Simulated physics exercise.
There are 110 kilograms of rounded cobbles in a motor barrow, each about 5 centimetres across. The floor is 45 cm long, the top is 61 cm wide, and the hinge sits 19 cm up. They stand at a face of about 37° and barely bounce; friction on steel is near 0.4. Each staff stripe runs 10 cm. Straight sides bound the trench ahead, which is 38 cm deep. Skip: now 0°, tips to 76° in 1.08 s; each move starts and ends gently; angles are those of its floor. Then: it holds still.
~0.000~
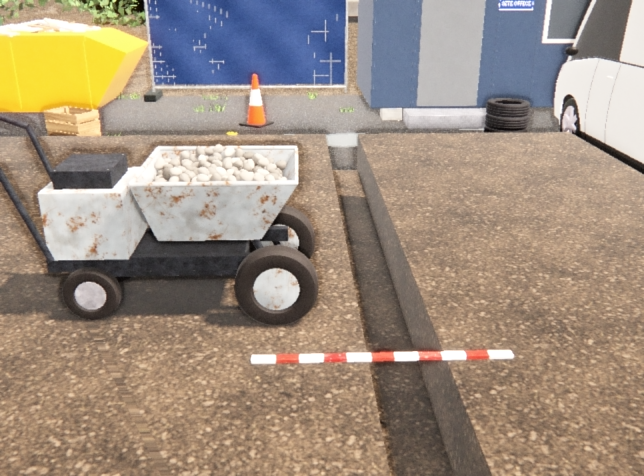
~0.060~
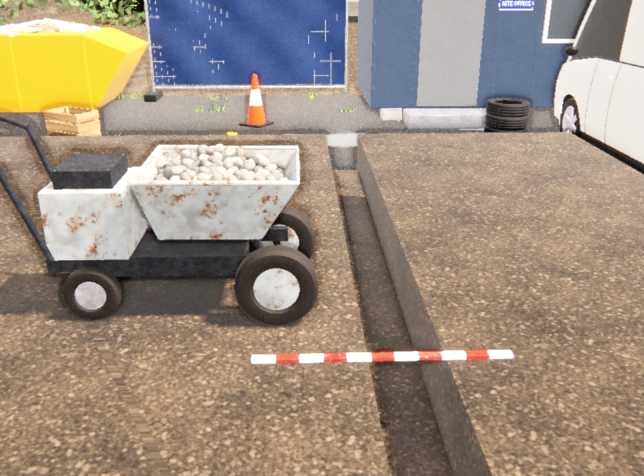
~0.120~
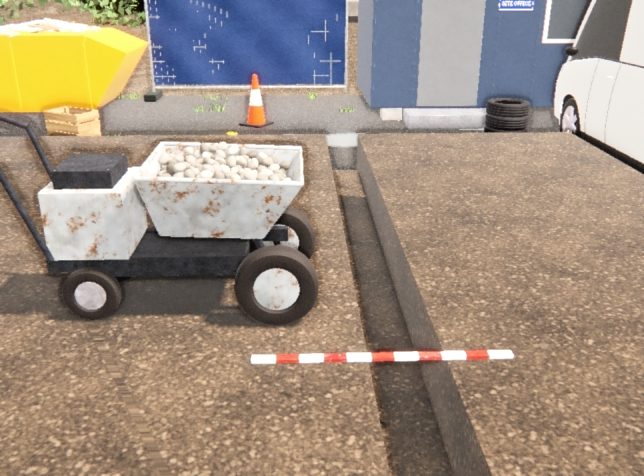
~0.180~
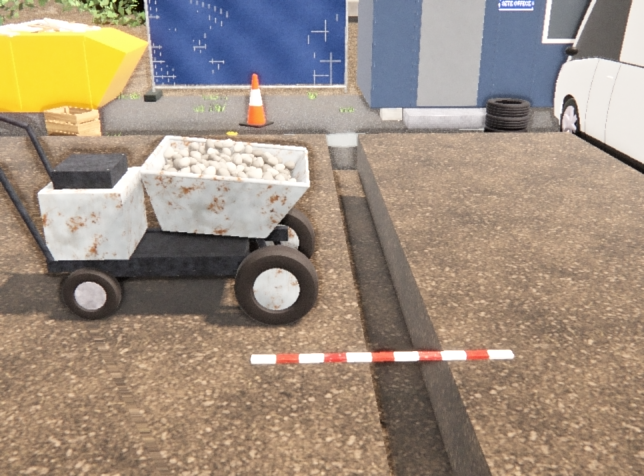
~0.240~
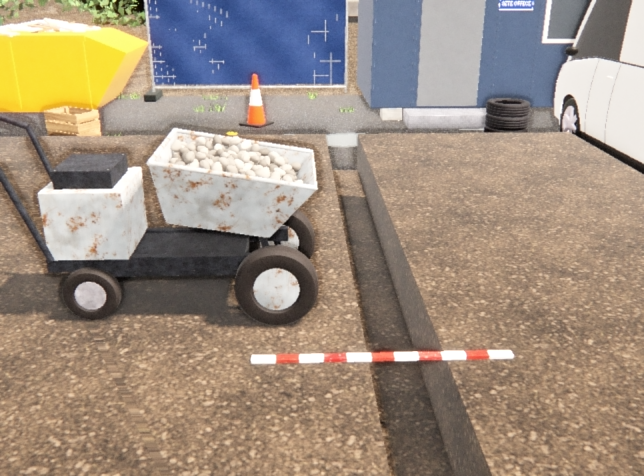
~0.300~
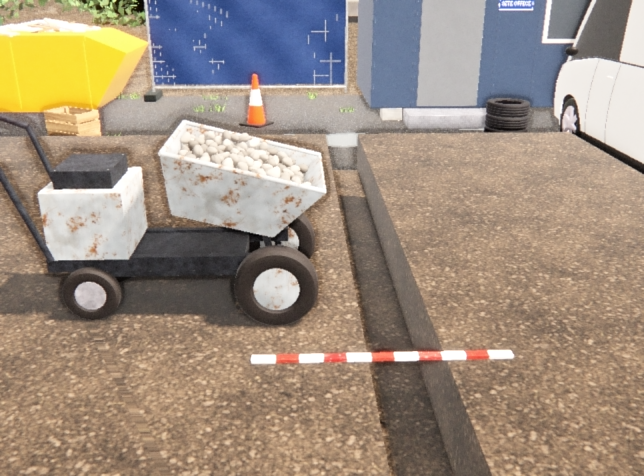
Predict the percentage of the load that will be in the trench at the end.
Predicted: Roughly 61 %.
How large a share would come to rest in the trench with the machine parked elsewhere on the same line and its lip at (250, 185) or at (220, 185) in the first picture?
Some 100 and some 75 per cent, in that order.
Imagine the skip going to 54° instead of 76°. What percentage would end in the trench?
Roughly 25 percent.
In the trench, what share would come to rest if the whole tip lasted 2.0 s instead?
Expected share: Around 75%.
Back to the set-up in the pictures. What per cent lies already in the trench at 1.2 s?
Roughly 20% by that time.
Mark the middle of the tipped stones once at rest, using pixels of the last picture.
(410, 339).
After 0.8 s the floor is at 64°; 100 % in the skip; the foremost stones are at (384, 232).
After 1.2 s the floor is at 76°; 54 % in the skip, 21 % in the trench, 25 % past the trench; the foremost stones are at (481, 287).
After 1.5 s the floor is at 76°; 23 % in the skip, 38 % in the trench, 39 % past the trench; the foremost stones are at (567, 276).
After 3.5 s the floor is at 76°; 0 % in the skip, 61 % in the trench, 39 % past the trench; the foremost stones are at (629, 267).
